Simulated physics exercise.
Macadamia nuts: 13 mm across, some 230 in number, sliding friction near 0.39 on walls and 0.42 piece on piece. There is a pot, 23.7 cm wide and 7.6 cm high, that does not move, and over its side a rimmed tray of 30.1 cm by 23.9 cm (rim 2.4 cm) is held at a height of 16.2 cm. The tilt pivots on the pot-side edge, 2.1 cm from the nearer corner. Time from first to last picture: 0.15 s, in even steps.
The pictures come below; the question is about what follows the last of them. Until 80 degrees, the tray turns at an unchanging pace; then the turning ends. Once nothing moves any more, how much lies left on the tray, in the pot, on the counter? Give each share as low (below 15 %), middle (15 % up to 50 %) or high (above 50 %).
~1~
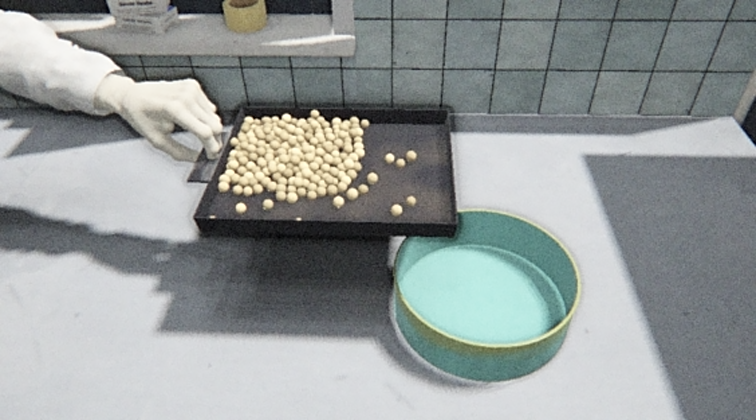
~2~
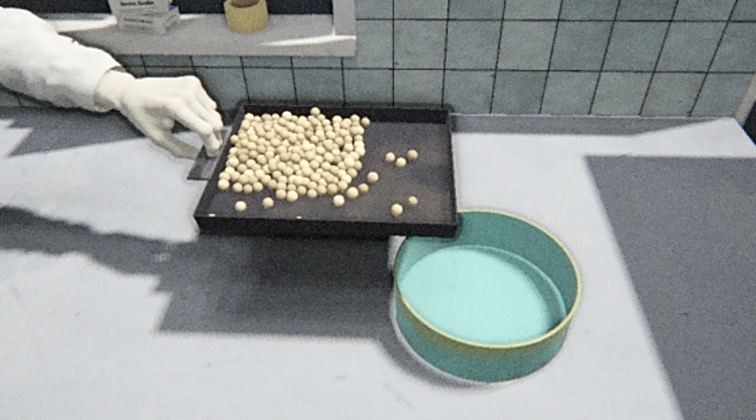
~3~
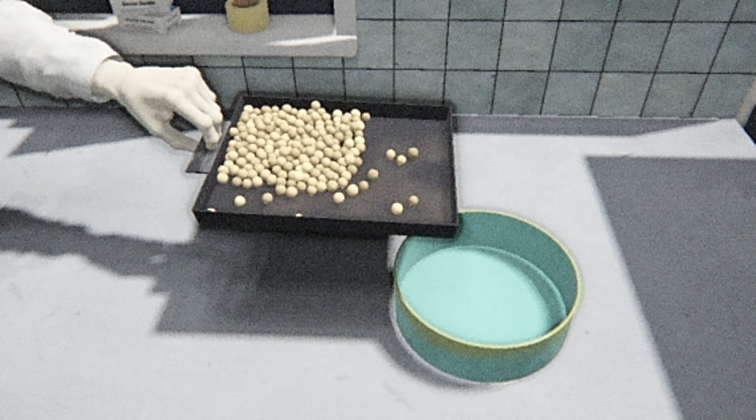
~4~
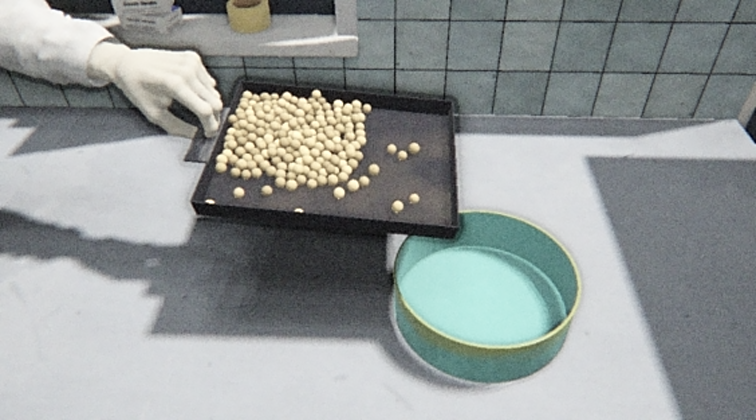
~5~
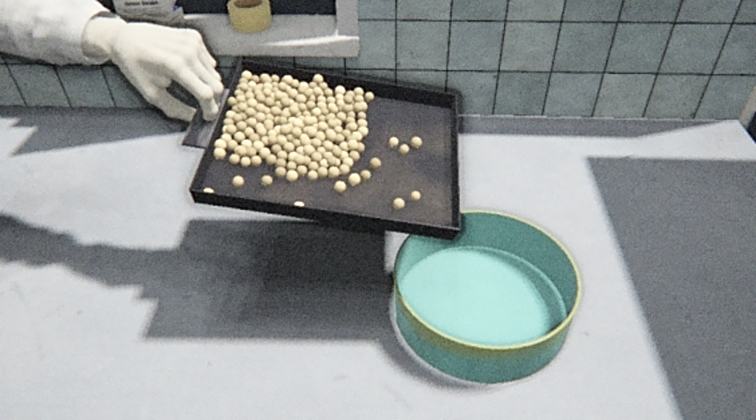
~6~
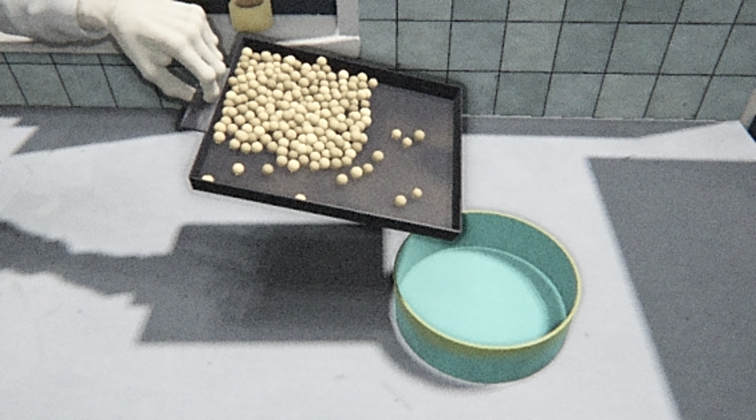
Left on the tray - low, pot - middle, counter - high.
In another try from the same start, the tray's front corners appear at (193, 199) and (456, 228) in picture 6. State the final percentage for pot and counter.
Pot 50; counter 40.
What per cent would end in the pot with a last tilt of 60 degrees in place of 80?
Near 45 %, then.
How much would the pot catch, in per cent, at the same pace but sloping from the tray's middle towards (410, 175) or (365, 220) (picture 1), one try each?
Roughly 35 per cent on the first try and 15 per cent on the second.
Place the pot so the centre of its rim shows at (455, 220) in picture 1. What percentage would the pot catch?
I'd put it at around 0 per cent.
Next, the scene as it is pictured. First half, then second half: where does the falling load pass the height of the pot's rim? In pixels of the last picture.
(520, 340) or so first, later (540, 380).
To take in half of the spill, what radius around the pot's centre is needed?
Close to 32 cm, give or take.
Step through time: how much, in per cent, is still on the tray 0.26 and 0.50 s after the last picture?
Estimates: 100; 5.
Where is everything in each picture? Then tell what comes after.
The first picture shows tray tilt 0 degrees, front corners at (196, 216) and (455, 222); middle of the pieces at (299, 156); pot at (485, 270).
The second picture shows tray tilt 1 degrees, front corners at (196, 214) and (455, 222); middle of the pieces at (300, 154).
The third picture shows tray tilt 3 degrees, front corners at (195, 208) and (456, 223), lowest corner right front; middle of the pieces at (299, 149).
The fourth picture shows tray tilt 7 degrees, front corners at (194, 200) and (457, 225), lowest corner right front; middle of the pieces at (299, 140).
The fifth picture shows tray tilt 13 degrees, front corners at (192, 188) and (458, 227), lowest corner right front; middle of the pieces at (300, 127).
The sixth picture shows tray tilt 19 degrees, front corners at (192, 176) and (459, 230), lowest corner right front; middle of the pieces at (302, 113); pot at (485, 271).
Then, 0.16 s after the last picture, tilt 52 degrees; the tray holds 100 %, the pot 0 %.
Then, 0.26 s after the last picture, tilt 73 degrees; the tray holds 100 %, the pot 0 %.
Then, 0.50 s after the last picture, tilt 80 degrees; the tray holds 5 %, the pot 30 %.
In the end, tray 5 %, pot 35 %, counter 60 %.
